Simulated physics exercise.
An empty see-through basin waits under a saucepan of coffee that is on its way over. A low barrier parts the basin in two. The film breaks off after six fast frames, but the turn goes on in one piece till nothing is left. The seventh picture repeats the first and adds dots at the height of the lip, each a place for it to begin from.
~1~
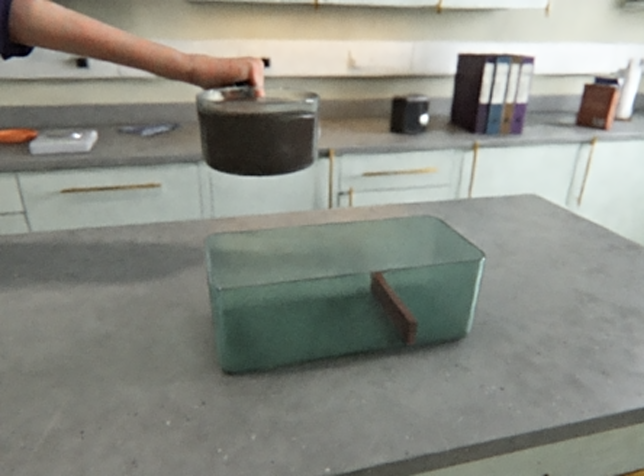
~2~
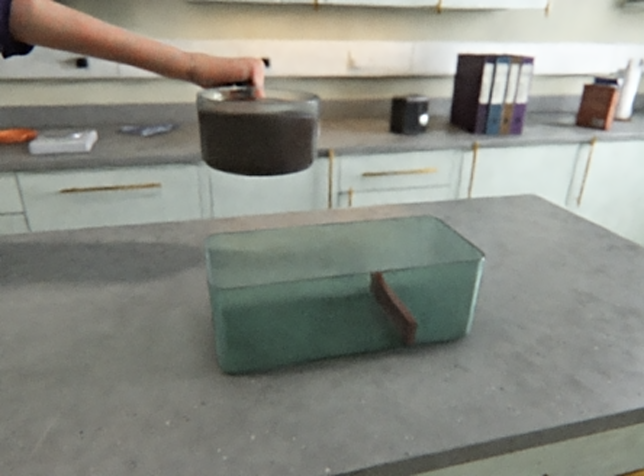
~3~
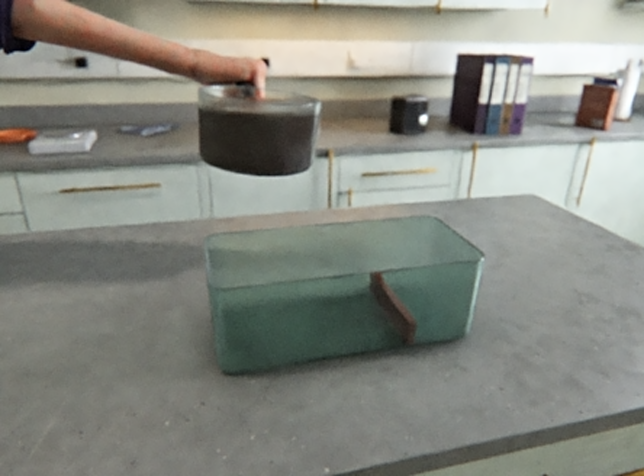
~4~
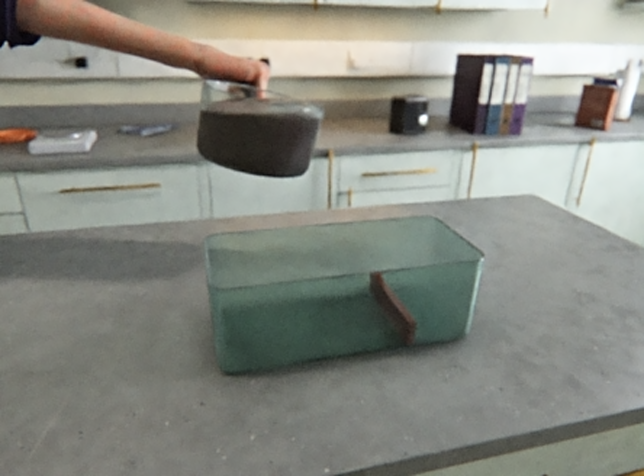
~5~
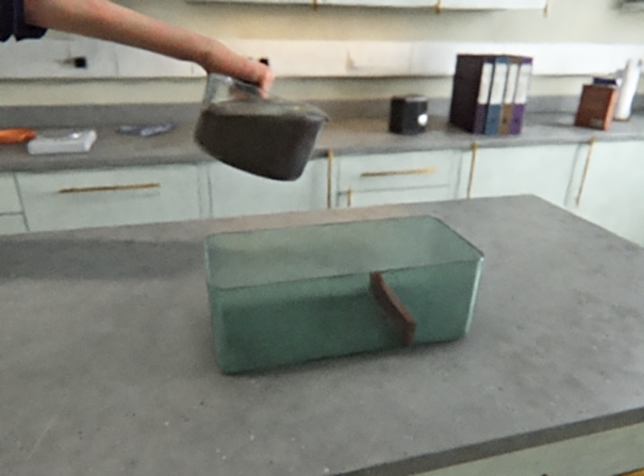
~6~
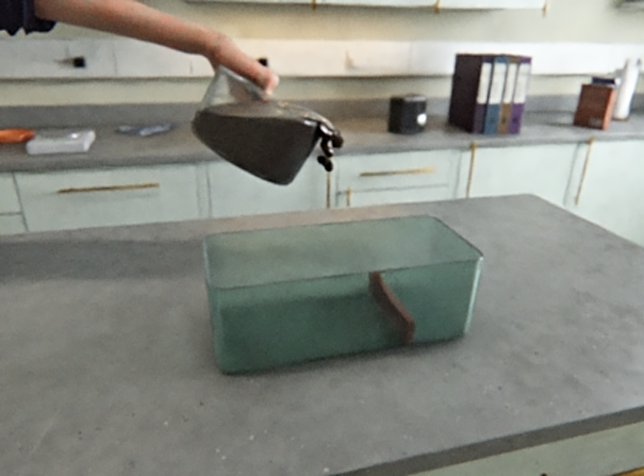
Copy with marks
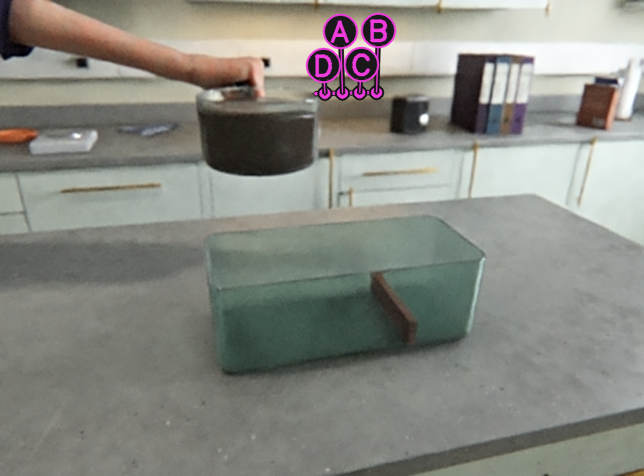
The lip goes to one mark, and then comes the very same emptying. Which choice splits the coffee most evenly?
A.
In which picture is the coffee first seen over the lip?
In picture 5.
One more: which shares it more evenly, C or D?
That would be C.
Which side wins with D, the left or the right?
The left side.
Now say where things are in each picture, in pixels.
Upright, lip at (315, 93); basin from (219, 370) to (468, 332); top of the wall at (392, 293); nothing has left yet, in the first picture.
Upright, lip at (315, 95); nothing has left yet, in the second picture.
Tipped about 6°, lip at (317, 99); nothing has left yet, in the third picture.
Tipped about 12°, lip at (320, 107); nothing has left yet, in the fourth picture.
Tipped about 21°, lip at (321, 116); coffee is over the lip, down to (321, 116), in the fifth picture.
Tipped about 32°, lip at (321, 128); coffee is over the lip, down to (328, 166), in the sixth picture.
In magenta, A at (342, 93); B at (376, 92); C at (359, 92); D at (324, 93).
If A is chosen, about 50 % ends left of the wall and 50 % right of it.
If B is chosen, about 40 % ends left of the wall and 59 % right of it.
If C is chosen, about 41 % ends left of the wall and 58 % right of it.
If D is chosen, about 74 % ends left of the wall and 25 % right of it.
